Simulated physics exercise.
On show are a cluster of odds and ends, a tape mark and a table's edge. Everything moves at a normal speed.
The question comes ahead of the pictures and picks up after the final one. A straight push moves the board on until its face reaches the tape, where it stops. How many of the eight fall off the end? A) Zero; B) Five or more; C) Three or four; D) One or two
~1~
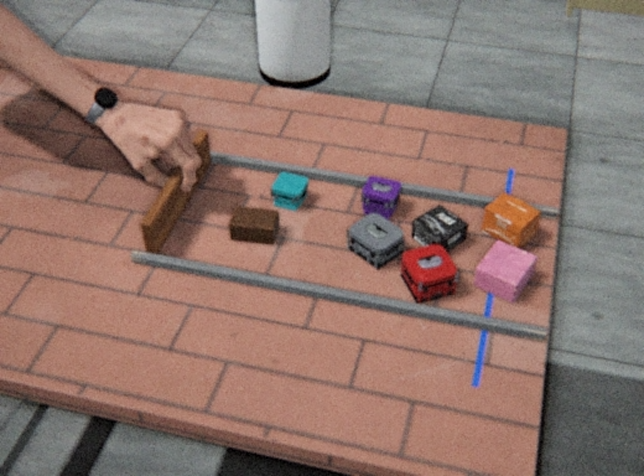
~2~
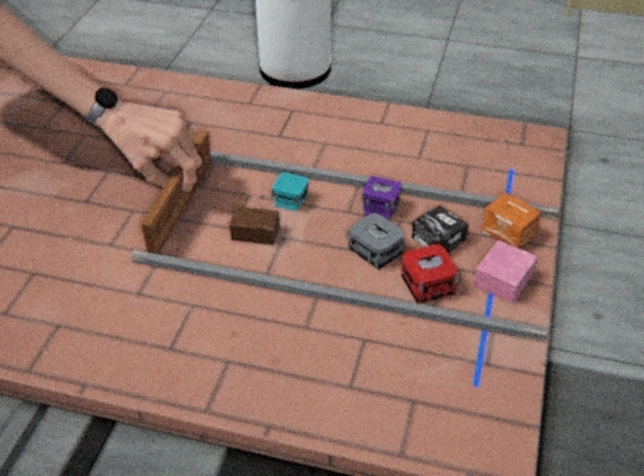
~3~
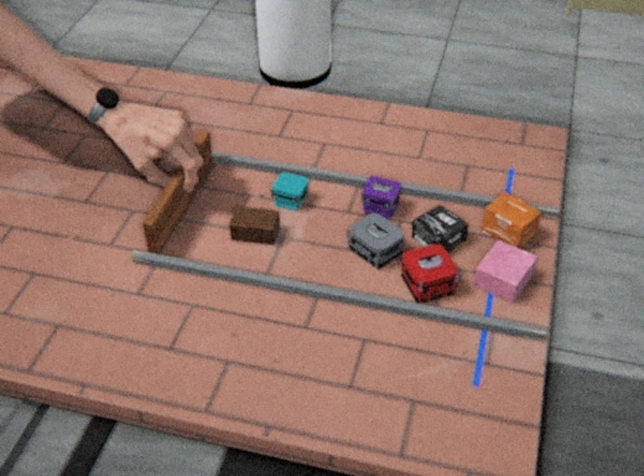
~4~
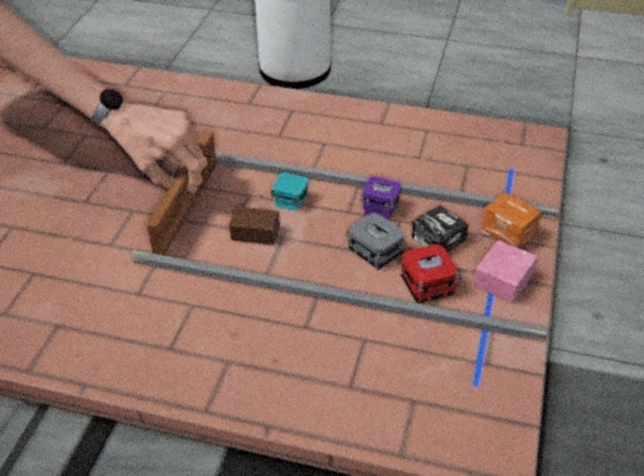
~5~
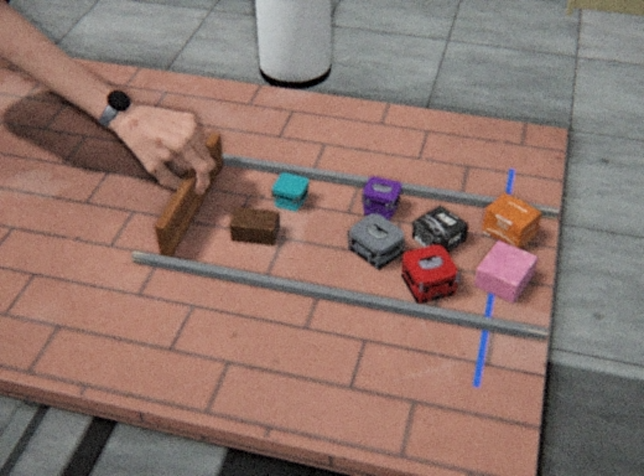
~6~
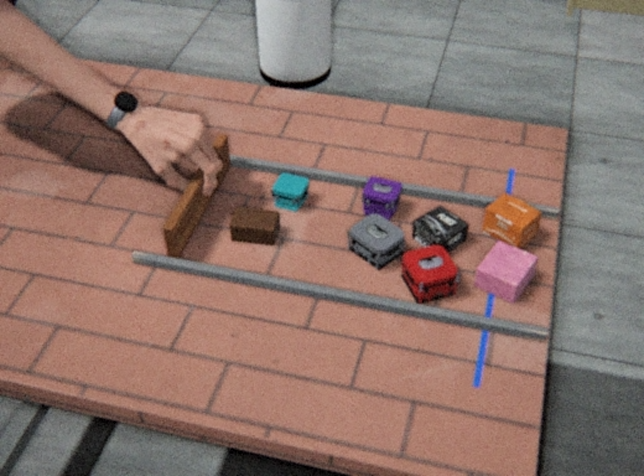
C, three or four.
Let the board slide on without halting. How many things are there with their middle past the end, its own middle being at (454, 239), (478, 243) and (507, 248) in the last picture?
Counts per position: 2 / 3 / 5.
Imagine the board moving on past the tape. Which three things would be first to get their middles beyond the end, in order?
Ranked earliest first, the orange box comes before the pink block, which comes before the black box.
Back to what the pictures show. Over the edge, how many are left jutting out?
Counting them gives 1.
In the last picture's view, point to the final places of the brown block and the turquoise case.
Near (519, 274) and (518, 230).
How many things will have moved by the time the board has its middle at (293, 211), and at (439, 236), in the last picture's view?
Moved so far: 2, later 8.
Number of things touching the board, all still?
My count gives 3.
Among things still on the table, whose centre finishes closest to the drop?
Purple case.
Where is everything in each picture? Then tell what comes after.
In the first picture, pink block (505, 271); orange box (511, 221); black box (440, 231); board (179, 191); tape (496, 264).
In the second picture, orange box (511, 222); board (179, 191).
In the third picture, black box (440, 230); red case (429, 273).
In the fourth picture, pink block (505, 271); purple case (381, 198).
In the fifth picture, orange box (511, 222); brown block (255, 226).
In the sixth picture, pink block (506, 271); orange box (511, 222); black box (440, 231); board (199, 195); tape (497, 264).
Soon after, none off yet; pink block at rest near (506, 271); orange box at rest near (511, 222); black box at rest near (440, 231).
After that, none off yet; pink block moving near (512, 273); orange box displaced about its own width near (543, 224); black box displaced about its own width near (492, 228).
In the end, the number that fall off is three or four; gone, grey case, black box, orange box and pink block.
